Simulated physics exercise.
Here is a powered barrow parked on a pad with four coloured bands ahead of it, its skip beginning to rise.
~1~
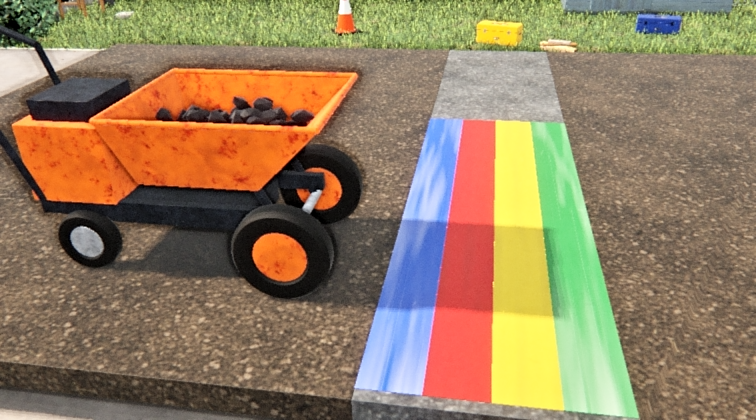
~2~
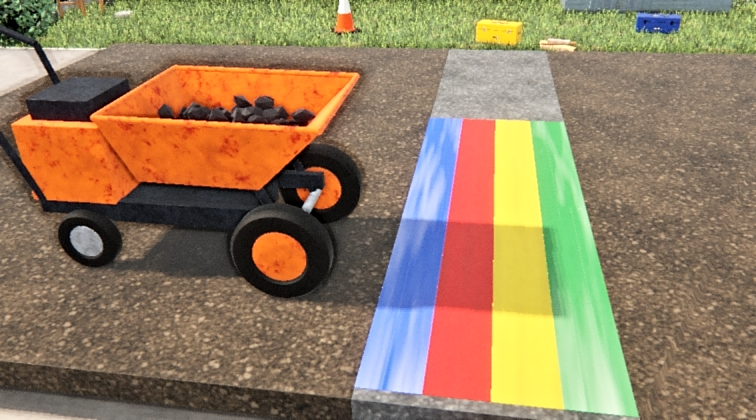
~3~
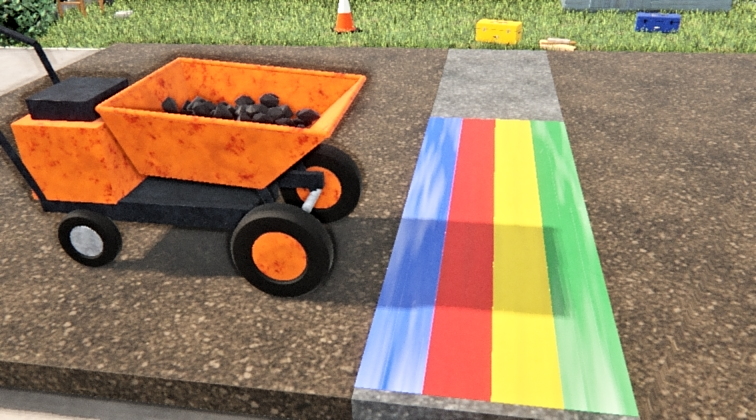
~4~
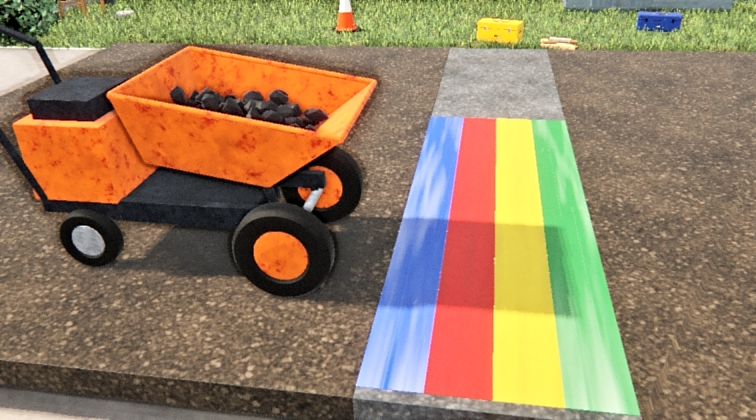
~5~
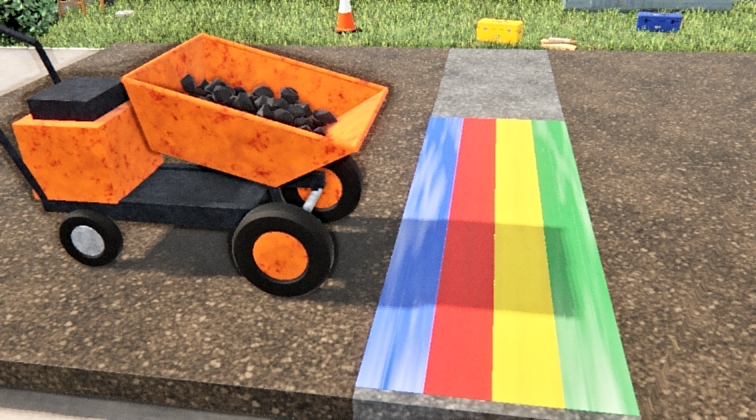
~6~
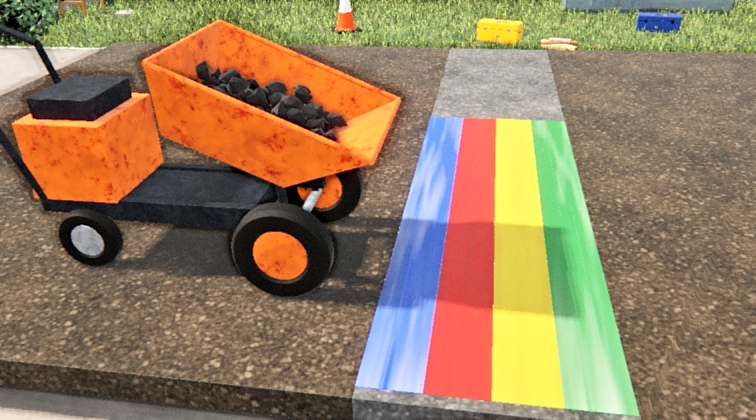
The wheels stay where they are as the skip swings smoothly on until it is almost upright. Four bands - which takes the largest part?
Largest part: The red band.
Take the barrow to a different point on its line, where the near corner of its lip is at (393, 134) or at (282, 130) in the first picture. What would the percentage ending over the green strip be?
30 % then 0 %.
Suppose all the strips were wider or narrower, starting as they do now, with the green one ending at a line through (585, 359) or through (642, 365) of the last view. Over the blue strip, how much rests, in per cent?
I get 0 % for the first one and 10 % for the second.
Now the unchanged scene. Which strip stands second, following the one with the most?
I'd say yellow.
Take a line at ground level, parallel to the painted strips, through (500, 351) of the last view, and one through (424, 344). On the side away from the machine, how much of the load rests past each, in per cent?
Roughly 30 and 80 percent.
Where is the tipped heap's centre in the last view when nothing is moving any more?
It settles centred around (481, 260).
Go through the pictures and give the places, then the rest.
In the first frame, lip of the skip at (316, 131), level; top of the load at (251, 114), lumps of coal; blue strip at (399, 338); red strip at (461, 344); yellow strip at (525, 350); green strip at (590, 356).
In the second frame, lip of the skip at (319, 131), tipped barely; top of the load at (219, 120).
In the third frame, lip of the skip at (327, 135), tipped barely; top of the load at (224, 116).
In the fourth frame, lip of the skip at (340, 140), tipped a little; top of the load at (209, 103).
In the fifth frame, lip of the skip at (355, 149), tipped clearly; top of the load at (201, 105).
In the sixth frame, lip of the skip at (371, 162), tipped clearly; top of the load at (214, 94); blue strip at (400, 336); red strip at (461, 342); yellow strip at (525, 348); green strip at (591, 354).
Soon, skip tipped steeply; all in the skip.
A while on, skip tipped right over; about half in the skip; a stray few over the blue strip; about a third over the red strip; a small part over the yellow strip.
Towards the end, skip tipped right over; about a quarter in the skip; a small part over the blue strip; about a third over the red strip; about a quarter over the yellow strip; a small part over the green strip; a stray few off the paint.
Finally, skip tipped right over; about a quarter in the skip; a small part over the blue strip; about a third over the red strip; about a quarter over the yellow strip; a small part over the green strip; a stray few off the paint.
